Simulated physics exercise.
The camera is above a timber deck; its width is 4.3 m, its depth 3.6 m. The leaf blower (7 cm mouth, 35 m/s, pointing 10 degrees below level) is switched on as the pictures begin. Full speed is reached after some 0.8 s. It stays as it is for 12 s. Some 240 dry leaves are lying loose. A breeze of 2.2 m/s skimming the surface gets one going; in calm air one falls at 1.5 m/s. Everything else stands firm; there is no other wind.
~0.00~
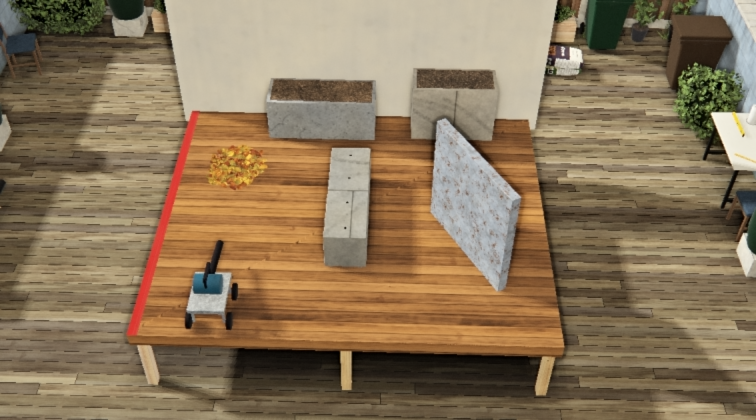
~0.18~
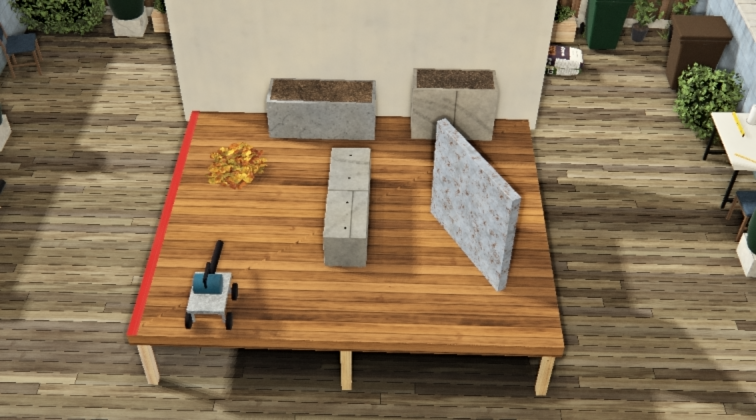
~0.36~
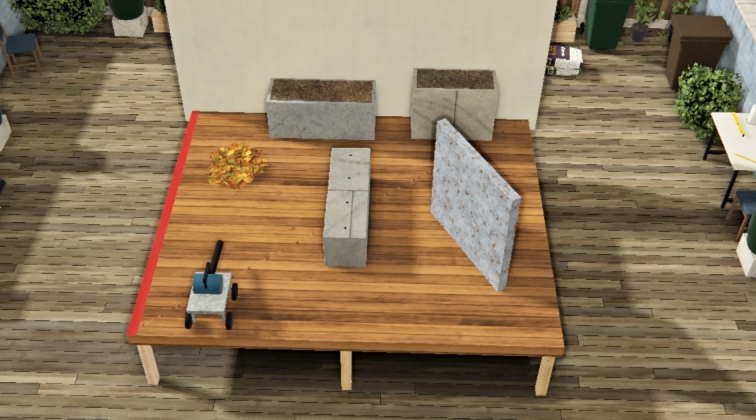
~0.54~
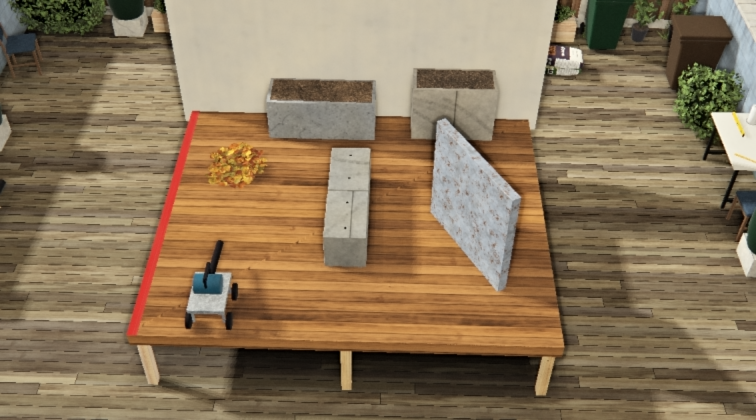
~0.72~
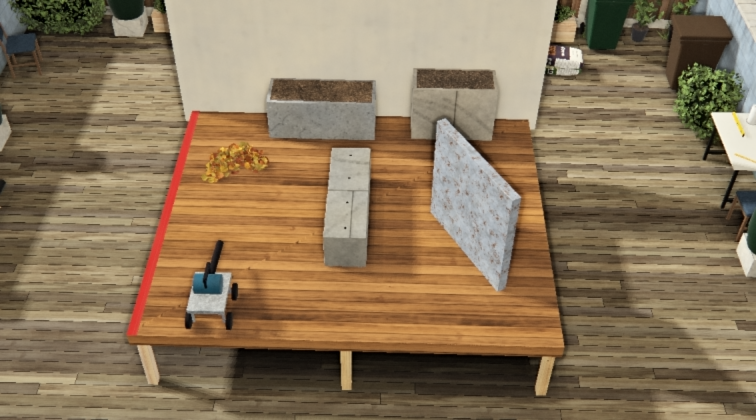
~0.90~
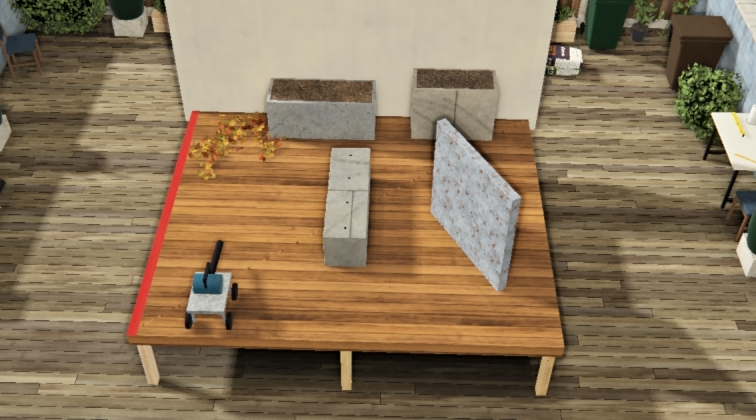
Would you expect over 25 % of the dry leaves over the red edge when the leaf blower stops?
Answer: Yes.
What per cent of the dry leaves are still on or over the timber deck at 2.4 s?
Some 50 per cent.
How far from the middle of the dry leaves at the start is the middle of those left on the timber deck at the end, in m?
About 1.0 m.
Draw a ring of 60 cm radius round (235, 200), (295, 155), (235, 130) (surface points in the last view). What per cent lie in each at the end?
In turn about 0 %, 1 %, 20 %.
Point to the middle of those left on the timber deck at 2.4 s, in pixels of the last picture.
Near (270, 112).
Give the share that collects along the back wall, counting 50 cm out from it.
Some 30 per cent.
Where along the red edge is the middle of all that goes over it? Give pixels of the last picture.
Around (188, 124).
After 2.4 s, 53 % are over the red edge; the middle of those still in play is near (270, 112); 43 % have settled or left.
After 3.8 s, 61 % are over the red edge; the middle of those still in play is near (275, 112); 75 % have settled or left.
After 6.6 s, 65 % are over the red edge; the middle of those still in play is near (274, 112); 81 % have settled or left.
After 12.0 s, at the end, 66 % are over the red edge; the middle of those still in play is near (275, 111).
